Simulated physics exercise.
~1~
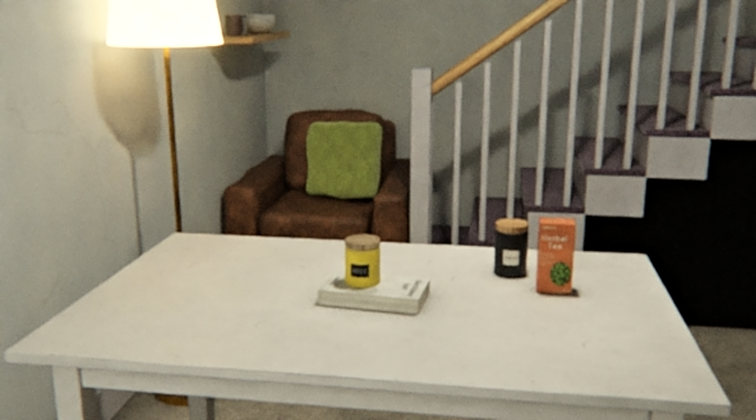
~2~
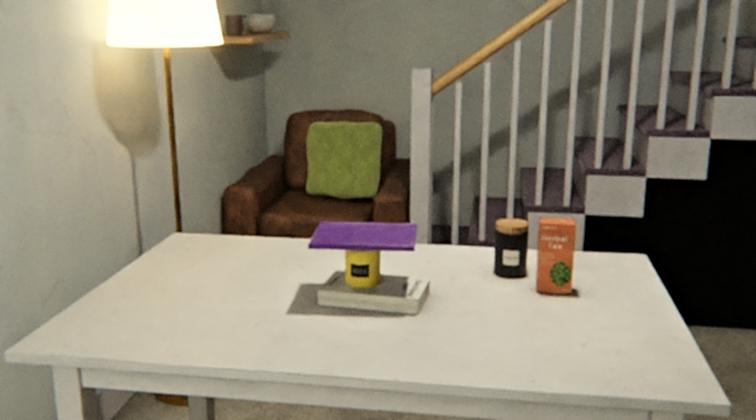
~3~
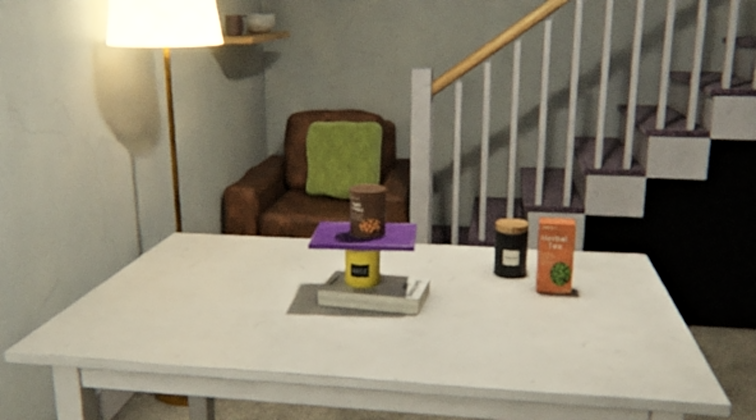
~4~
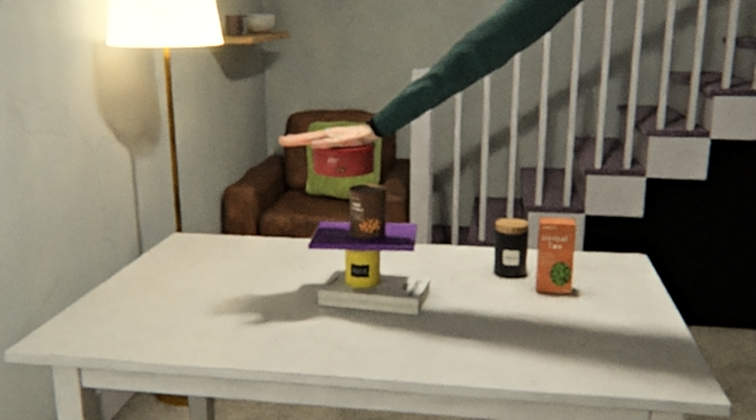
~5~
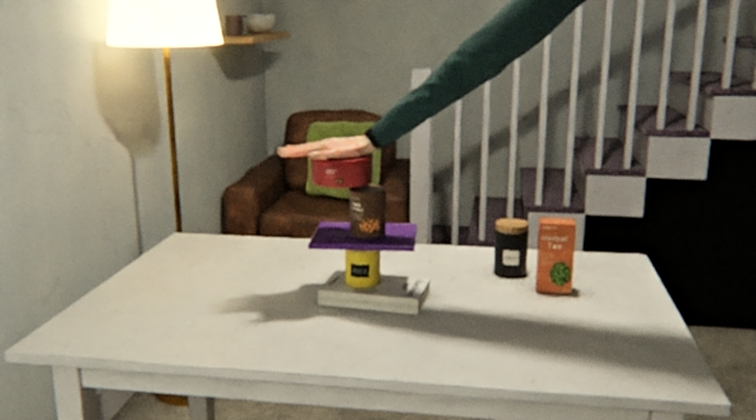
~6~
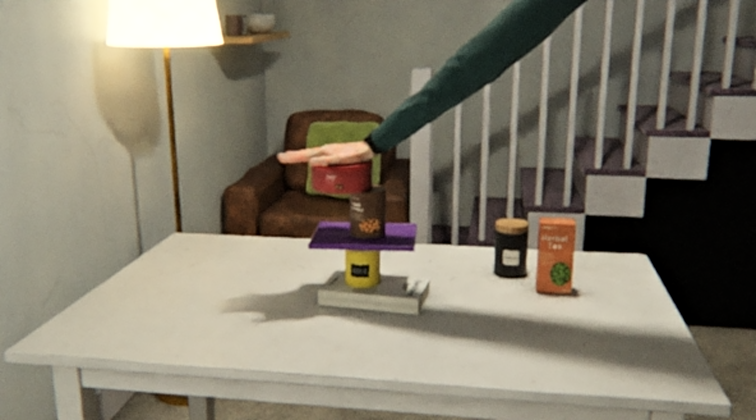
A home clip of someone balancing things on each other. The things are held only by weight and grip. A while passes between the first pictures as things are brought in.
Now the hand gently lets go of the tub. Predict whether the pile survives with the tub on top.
It falls over.
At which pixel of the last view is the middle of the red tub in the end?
Somewhere around (241, 279) in the last picture.
Then, 0.40 s past the last view, red tub now fallen; brown tin rocked 8° from its first pose; purple tray rocked 8° from its first pose.
Then, 0.60 s past the last view, things are still on the move.
Then, 0.70 s past the last view, as before.
Finally, fallen, red tub; the other 6 still in place. Final places as the last picture's camera would see them, red tub near (241, 278). The pile comes apart.
